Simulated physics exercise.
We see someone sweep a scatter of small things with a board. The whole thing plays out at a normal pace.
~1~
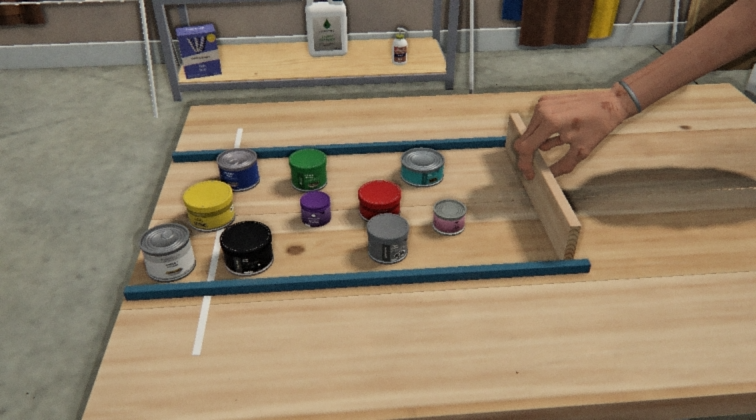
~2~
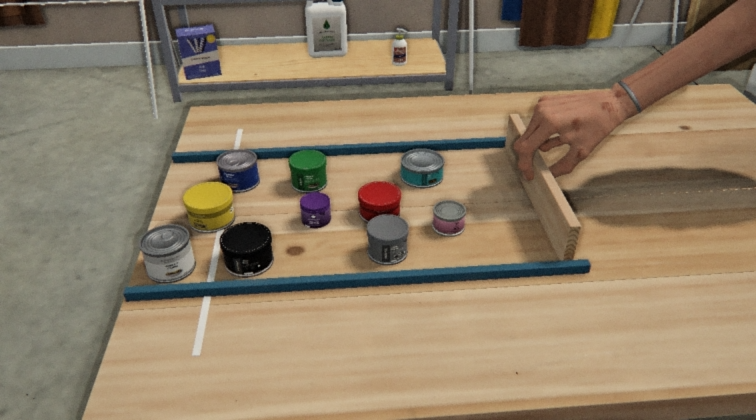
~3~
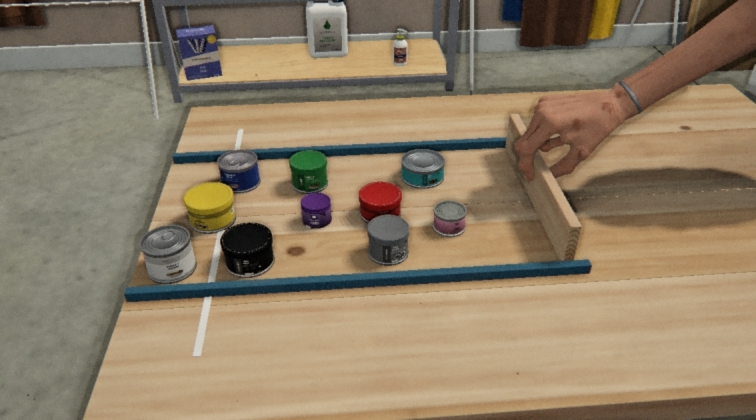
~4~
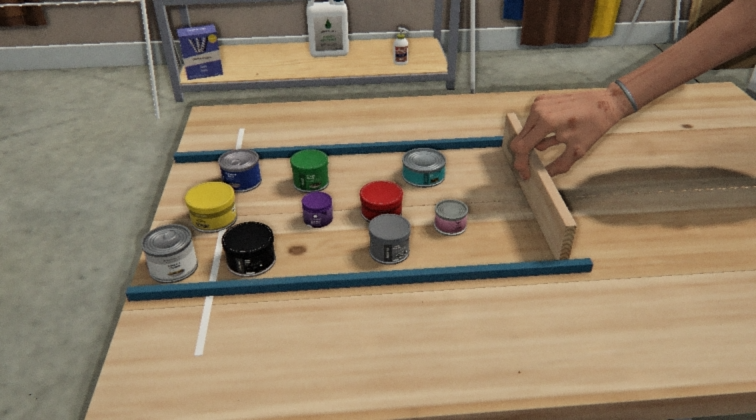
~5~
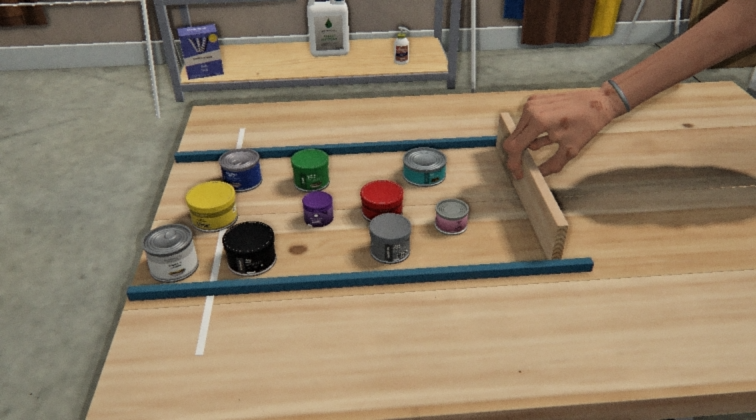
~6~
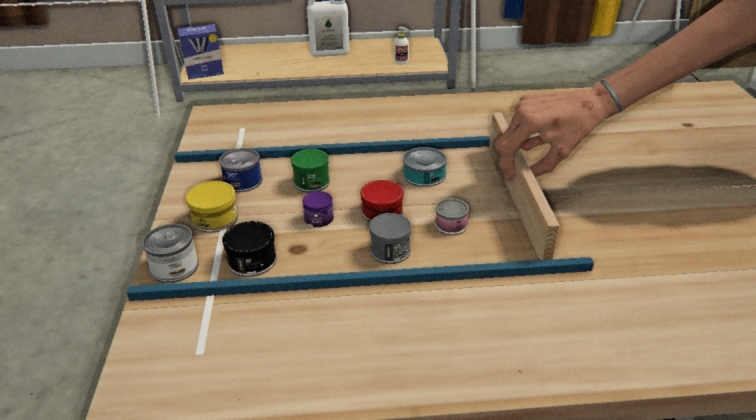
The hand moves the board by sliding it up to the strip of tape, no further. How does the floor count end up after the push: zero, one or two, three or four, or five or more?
Looks like the tally of pieces that topple off is one or two there.
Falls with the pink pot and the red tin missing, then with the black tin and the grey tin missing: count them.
Taking the two tries in turn, it comes to 1 and 0.
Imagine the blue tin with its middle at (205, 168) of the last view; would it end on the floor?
The blue tin would be still up.
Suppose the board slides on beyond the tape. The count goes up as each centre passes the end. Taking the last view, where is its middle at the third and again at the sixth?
The middle is at about (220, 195), later at about (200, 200).
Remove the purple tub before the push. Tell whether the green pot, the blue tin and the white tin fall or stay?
Green pot: Still there. Blue tin: Still there. White tin: Over the edge.
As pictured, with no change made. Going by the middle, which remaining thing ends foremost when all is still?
Foremost: The yellow tin.
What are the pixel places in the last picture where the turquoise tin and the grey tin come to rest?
Final pixels, roughly: (208, 181) for the first, (193, 255) for the other.
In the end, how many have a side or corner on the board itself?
It touches 4.
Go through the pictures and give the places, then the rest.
White tin (168, 252); yellow tin (210, 206); blue tin (239, 170); board (537, 180); tape (223, 215), in the first picture.
Yellow tin (210, 208); green pot (308, 171), in the second picture.
Blue tin (239, 171); pink pot (450, 219), in the third picture.
White tin (170, 254); black tin (249, 249), in the fourth picture.
Yellow tin (213, 207); purple tub (318, 209), in the fifth picture.
White tin (171, 253); yellow tin (213, 207); blue tin (241, 170); board (519, 180); tape (226, 215), in the sixth picture.
Early on, none off yet; white tin at rest near (171, 253); yellow tin at rest near (213, 207); blue tin at rest near (241, 170).
A while later, none off yet; white tin at rest near (171, 253); yellow tin at rest near (213, 207); blue tin travelled a little near (225, 170).
Finally, the number that fall off is one or two; lost, white tin.
